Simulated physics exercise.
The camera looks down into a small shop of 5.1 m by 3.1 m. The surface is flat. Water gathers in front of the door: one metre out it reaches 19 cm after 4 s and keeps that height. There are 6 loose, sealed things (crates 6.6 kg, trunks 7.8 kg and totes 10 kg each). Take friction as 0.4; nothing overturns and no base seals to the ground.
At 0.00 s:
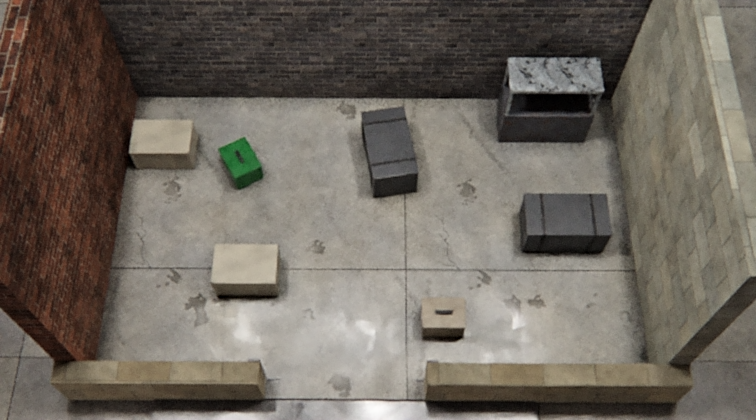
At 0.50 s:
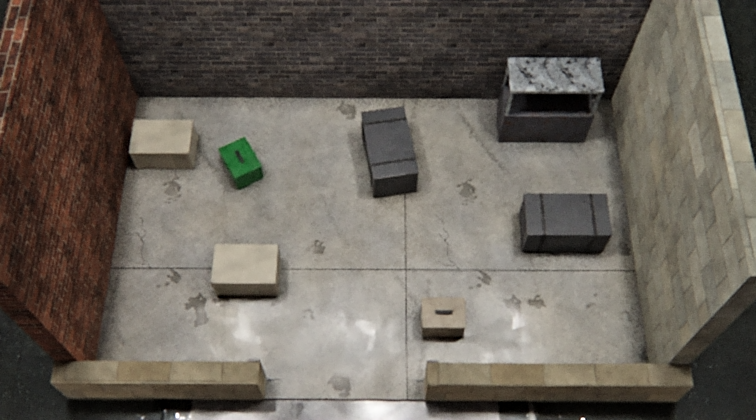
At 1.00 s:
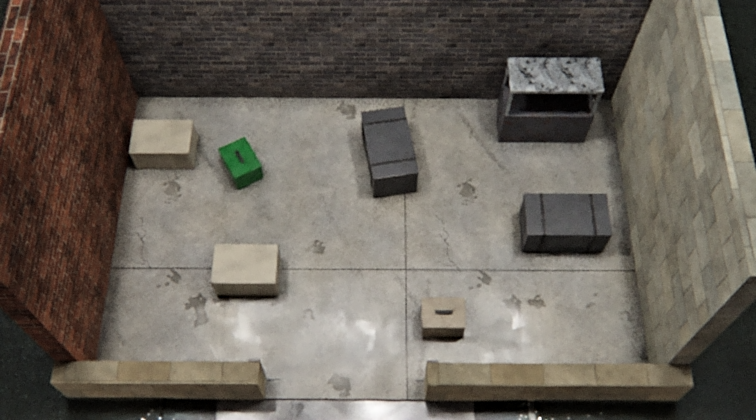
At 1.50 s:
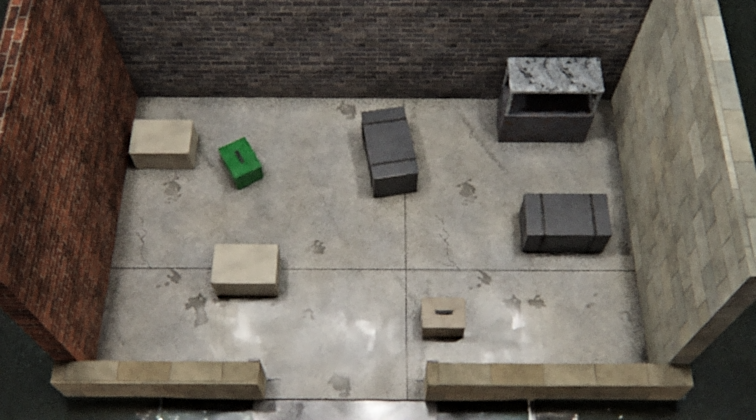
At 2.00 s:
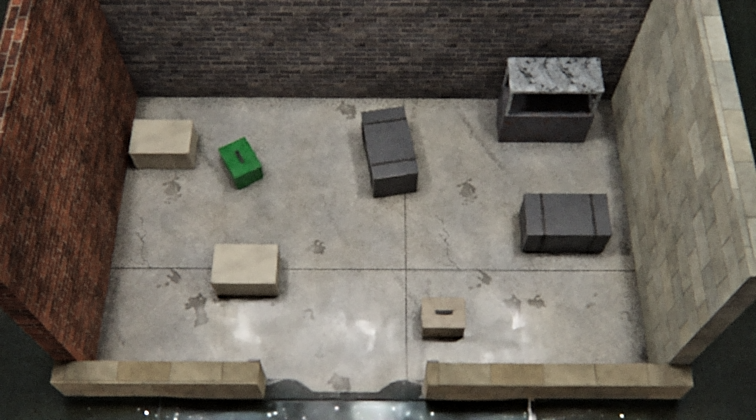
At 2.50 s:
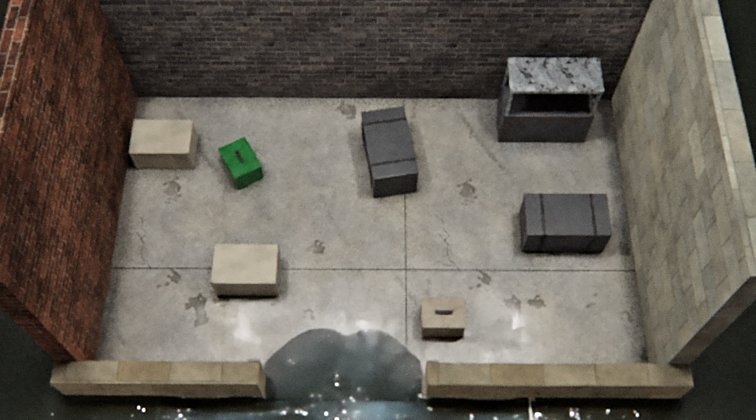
In a small brick-walled shop, the green box and the other boxes and trunks stayed put on the concrete floor while dark water gathered outside, then crept in through the front doorway.
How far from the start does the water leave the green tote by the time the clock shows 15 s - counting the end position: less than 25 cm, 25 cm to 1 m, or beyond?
The green tote travels far.
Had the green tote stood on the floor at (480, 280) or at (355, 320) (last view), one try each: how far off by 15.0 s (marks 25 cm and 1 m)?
In turn: It moves a short way; it gets carried off.
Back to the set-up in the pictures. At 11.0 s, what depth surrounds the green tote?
About 12 cm.
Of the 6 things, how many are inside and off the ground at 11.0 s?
At that moment 5.
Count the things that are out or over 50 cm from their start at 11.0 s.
By then 3.
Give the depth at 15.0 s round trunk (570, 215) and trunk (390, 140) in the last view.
About 8 and 11 cm.
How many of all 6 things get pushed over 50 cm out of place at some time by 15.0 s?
6 of them.
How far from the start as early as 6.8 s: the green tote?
Roughly 5 cm by then.
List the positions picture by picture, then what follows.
The green tote at (240, 157), on the bottom; 0.0 m2 under water; 0 of 6 have shifted, in the first frame.
The green tote at (240, 157), on the bottom; 0.0 m2 under water; 0 of 6 have shifted, in the second frame.
The green tote at (240, 157) rests on the ground; water covers 0.0 m2; 0 of 6 have shifted, in the third frame.
The green tote at (240, 157) rests on the ground; water covers 0.0 m2; 0 of 6 have shifted, in the fourth frame.
The green tote at (240, 157), on the bottom; 0.0 m2 under water; 0 of 6 have shifted, in the fifth frame.
The green tote at (240, 157) rests on the ground; 0.5 m2 under water; 0 of 6 have shifted, in the sixth frame.
After 3.5 s the green tote is near (240, 157), 0.0 m from its start, aground; 0 afloat.
After 6.8 s the green tote is near (238, 153), 0.1 m from its start, aground; 3 afloat.
After 11.0 s the green tote is near (180, 104), 0.9 m from its start, afloat; 5 afloat.
After 15.0 s the green tote is near (122, 343), 2.2 m from its start, afloat; 6 afloat.
